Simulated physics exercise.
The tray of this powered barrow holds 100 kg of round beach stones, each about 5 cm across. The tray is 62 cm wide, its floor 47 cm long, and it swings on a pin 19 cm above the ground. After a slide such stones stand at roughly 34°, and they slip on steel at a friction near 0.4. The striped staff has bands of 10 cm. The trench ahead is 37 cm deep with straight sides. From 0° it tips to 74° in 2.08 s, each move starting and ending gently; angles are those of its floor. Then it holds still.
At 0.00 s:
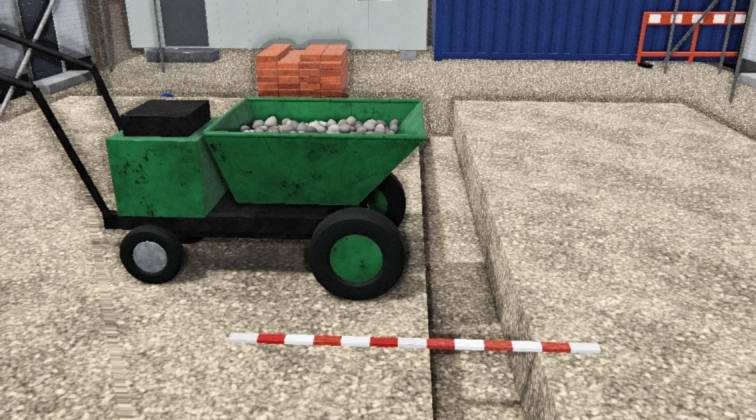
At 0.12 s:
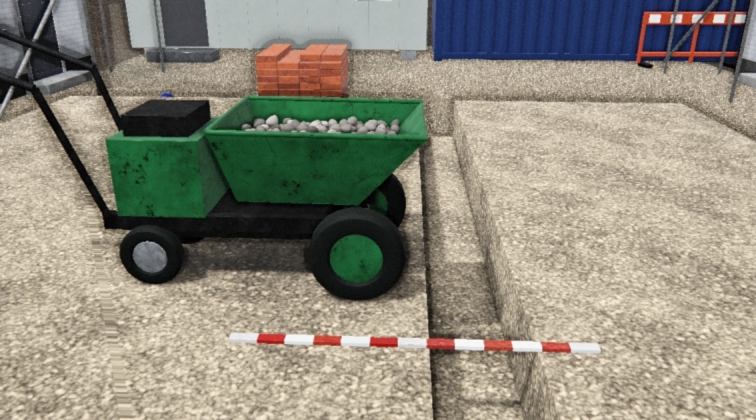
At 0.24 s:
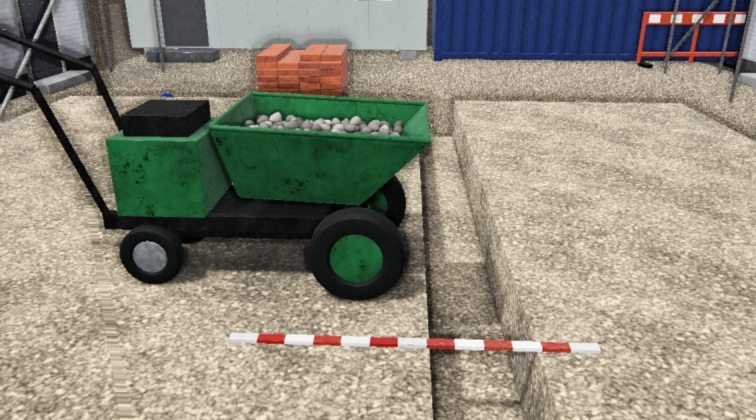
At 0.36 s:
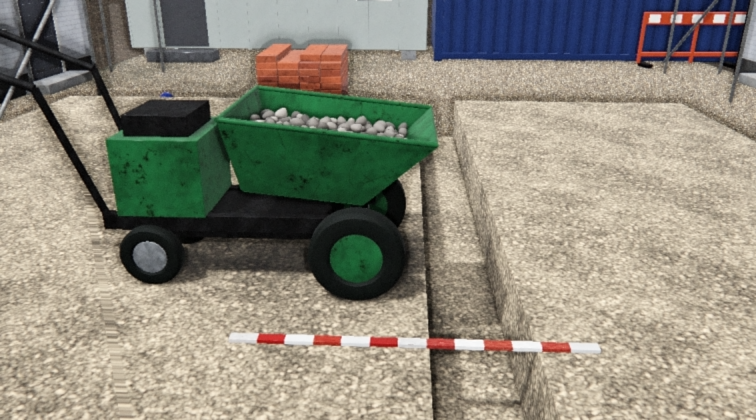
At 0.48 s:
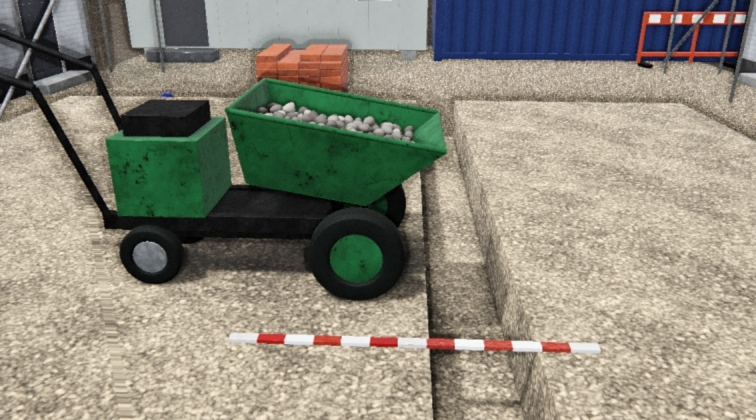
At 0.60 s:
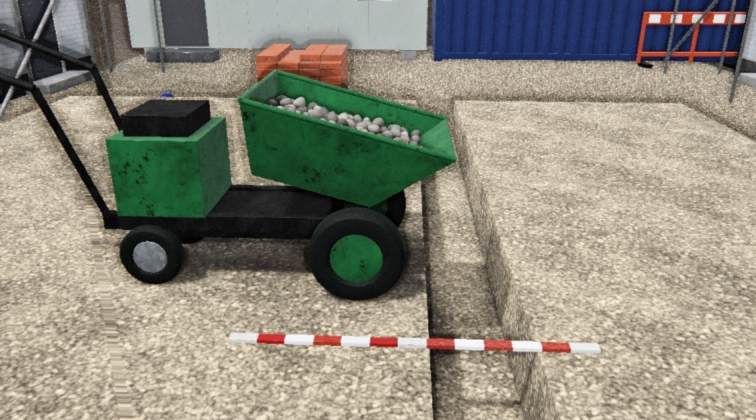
On a gravelly building site, a green powered barrow loaded with round stones stood beside a narrow trench while its tray slowly tilted, the left end rising and the right lip dipping slightly.
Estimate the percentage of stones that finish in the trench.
Some 50 per cent of it.
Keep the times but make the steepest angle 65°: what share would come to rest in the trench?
Then about 50 per cent.
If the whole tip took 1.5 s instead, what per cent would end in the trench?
Then about 45 per cent.
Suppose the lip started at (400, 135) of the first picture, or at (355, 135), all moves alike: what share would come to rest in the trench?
Near 80 per cent from the first place, 100 from the second.
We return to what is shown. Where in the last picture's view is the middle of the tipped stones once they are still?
Around (503, 314).
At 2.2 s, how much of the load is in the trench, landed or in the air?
About 30 per cent by then.
After 1.6 s the floor is at 62°; 95 % in the tray, 3 % in the trench, 1 % past the trench; the foremost stones are at (528, 259).
After 2.2 s the floor is at 74°; 21 % in the tray, 30 % in the trench, 48 % past the trench; the foremost stones are at (664, 259).
After 2.5 s the floor is at 74°; 3 % in the tray, 46 % in the trench, 51 % past the trench; the foremost stones are at (692, 251).
After 4.5 s the floor is at 74°; 0 % in the tray, 50 % in the trench, 50 % past the trench; the foremost stones are at (696, 251).
